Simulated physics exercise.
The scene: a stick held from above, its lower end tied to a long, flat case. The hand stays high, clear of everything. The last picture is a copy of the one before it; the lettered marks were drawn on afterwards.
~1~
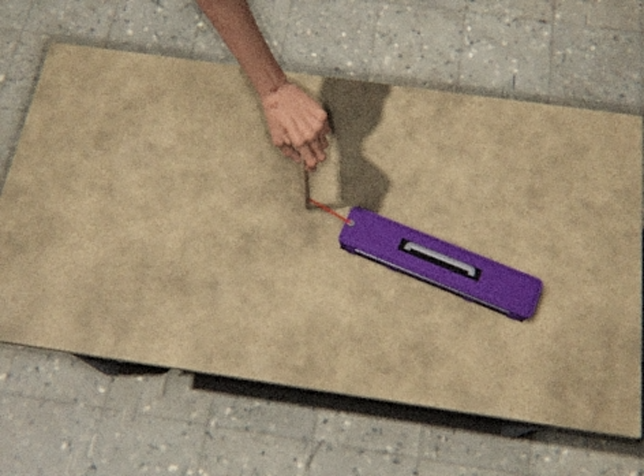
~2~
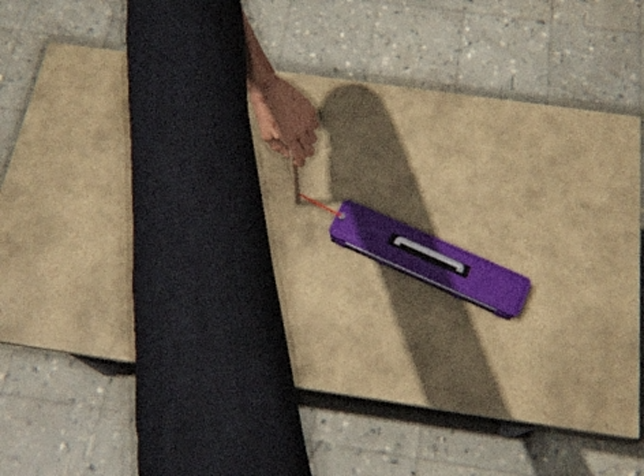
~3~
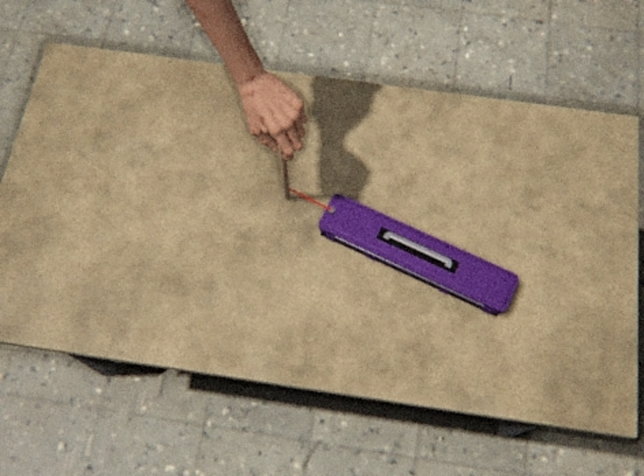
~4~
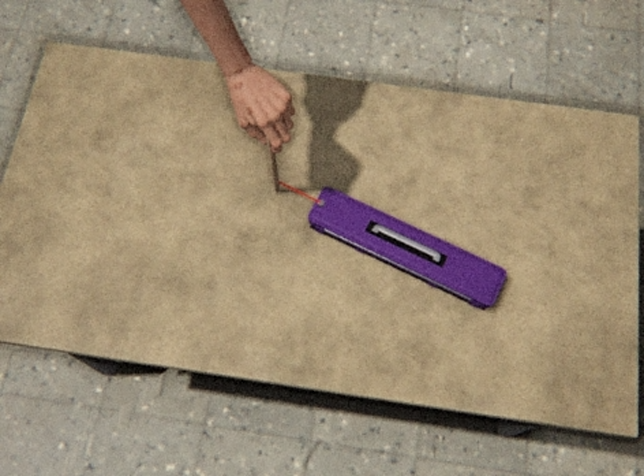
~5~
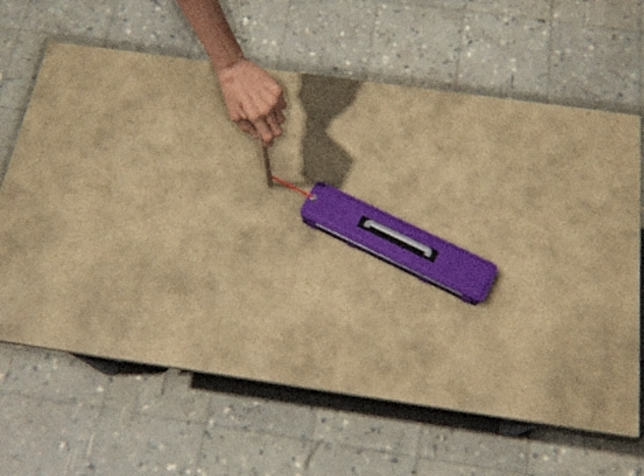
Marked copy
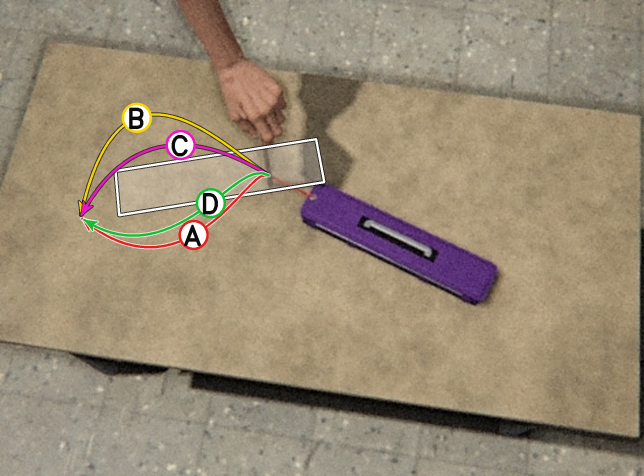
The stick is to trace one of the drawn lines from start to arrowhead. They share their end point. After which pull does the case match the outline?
Path B puts it in the outline.
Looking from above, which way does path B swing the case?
Anticlockwise.
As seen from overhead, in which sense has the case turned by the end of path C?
On that path, anticlockwise.
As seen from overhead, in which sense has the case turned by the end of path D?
It turns anticlockwise.
On the marked copy, A from (269, 175) via (187, 238) to (82, 219); B from (269, 175) via (159, 115) to (81, 215); C from (269, 175) via (166, 146) to (82, 215); D from (269, 175) via (179, 224) to (84, 220); the outline at (219, 176).
Following B. Soon after the start, foot of the stick (193, 125), middle of the case (311, 191).
Later, foot of the stick (110, 142), middle of the case (245, 165).
In the end, foot of the stick (81, 218), middle of the case (218, 176); it lies in the outline.
As for the rest, A leaves its middle at (224, 235); C leaves its middle at (224, 192); D leaves its middle at (225, 229).
